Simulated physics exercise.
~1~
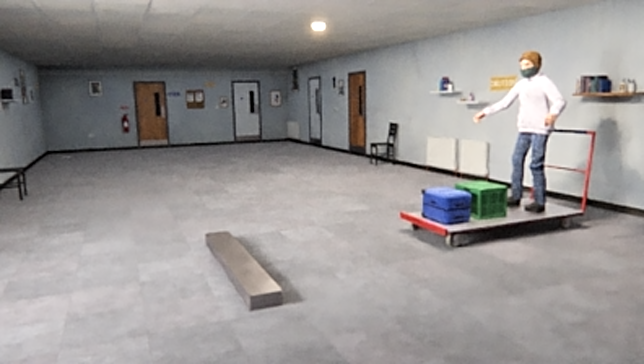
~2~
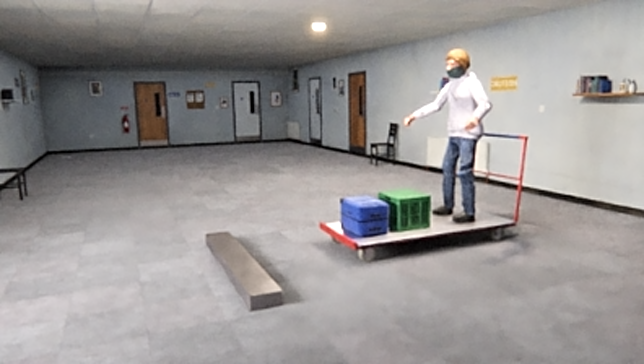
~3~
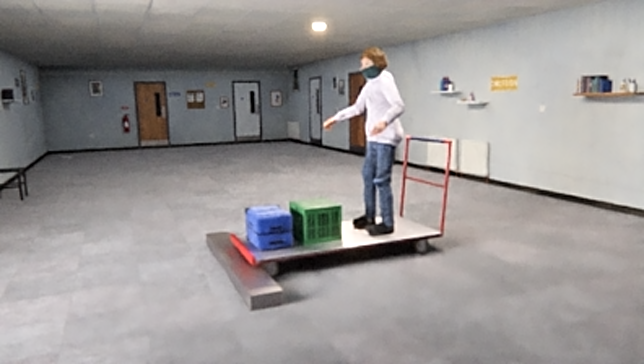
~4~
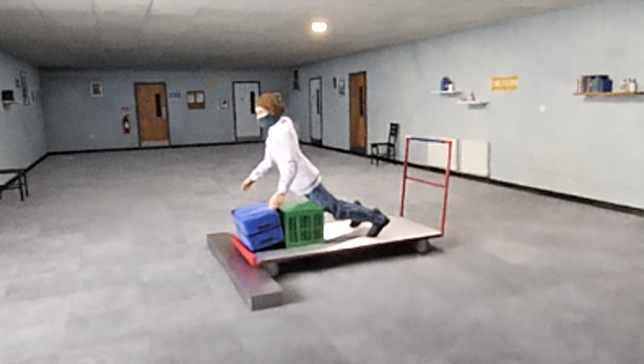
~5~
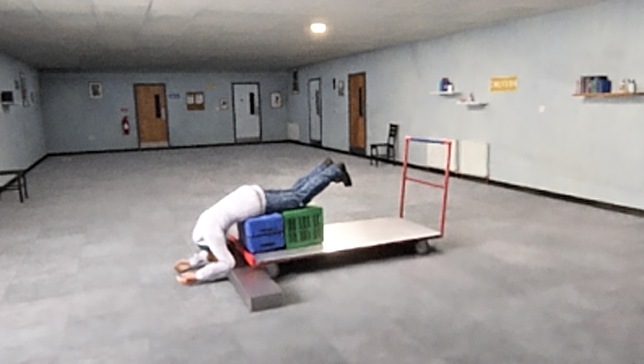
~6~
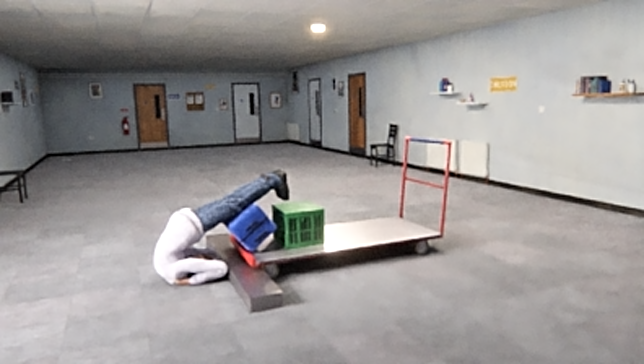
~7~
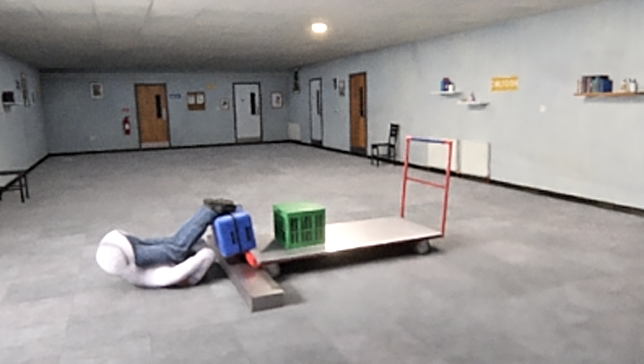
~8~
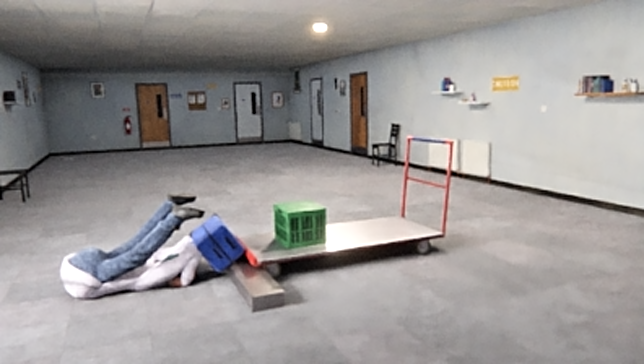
A flat trolley carrying a standing rider, a blue crate and a green crate rolls left across a grey room and stops against a low kerb; the rider pitches forward over the crates onto the floor, the blue crate tips off after them, and the green one stays aboard.
